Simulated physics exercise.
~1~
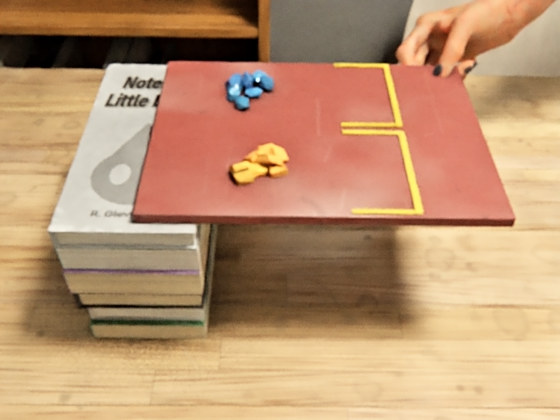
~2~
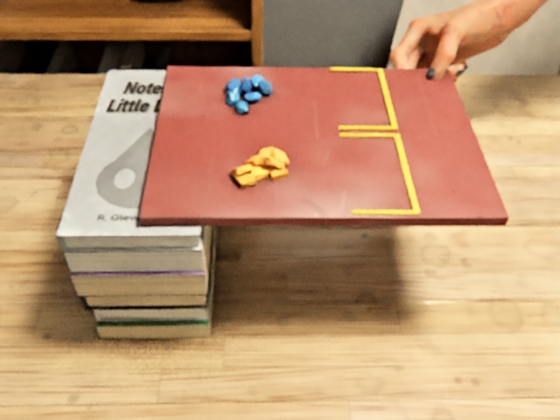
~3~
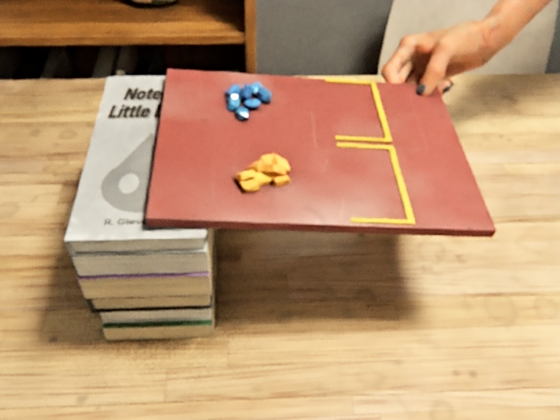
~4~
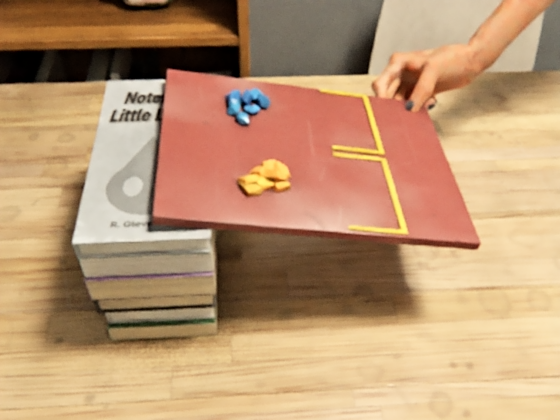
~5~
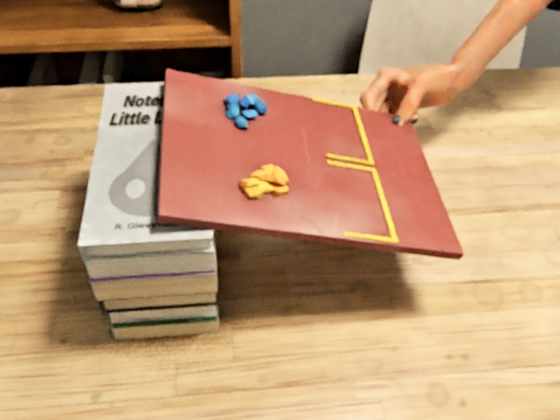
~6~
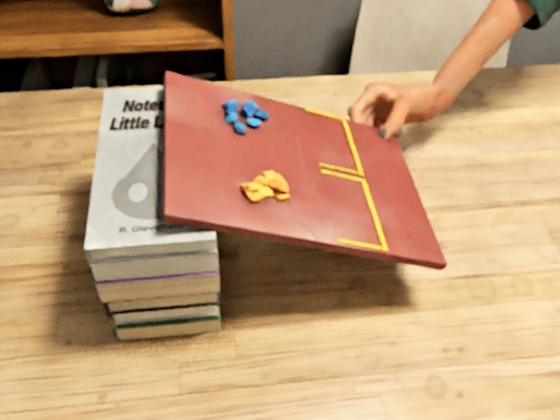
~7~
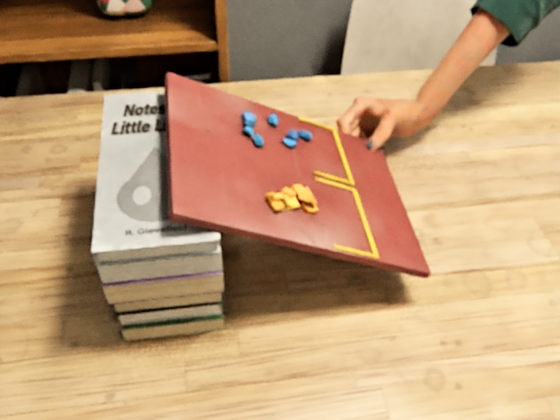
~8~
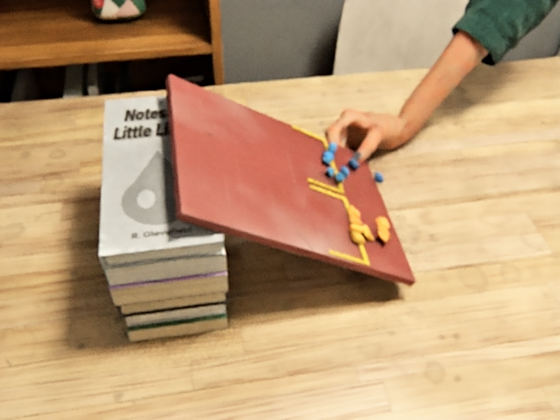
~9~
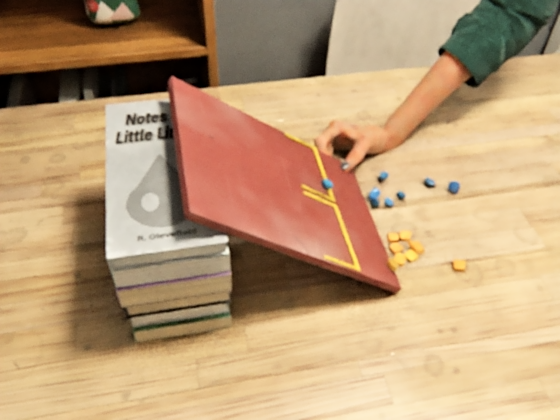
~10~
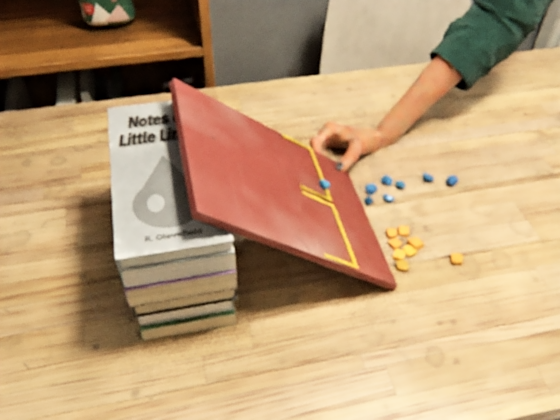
The video shows a hand lowering one end of a red board propped on stacked books, with blue and yellow pieces on it, until the pieces slide down past yellow bracket markings and scatter on the wooden table, leaving one blue piece on the tilted board.
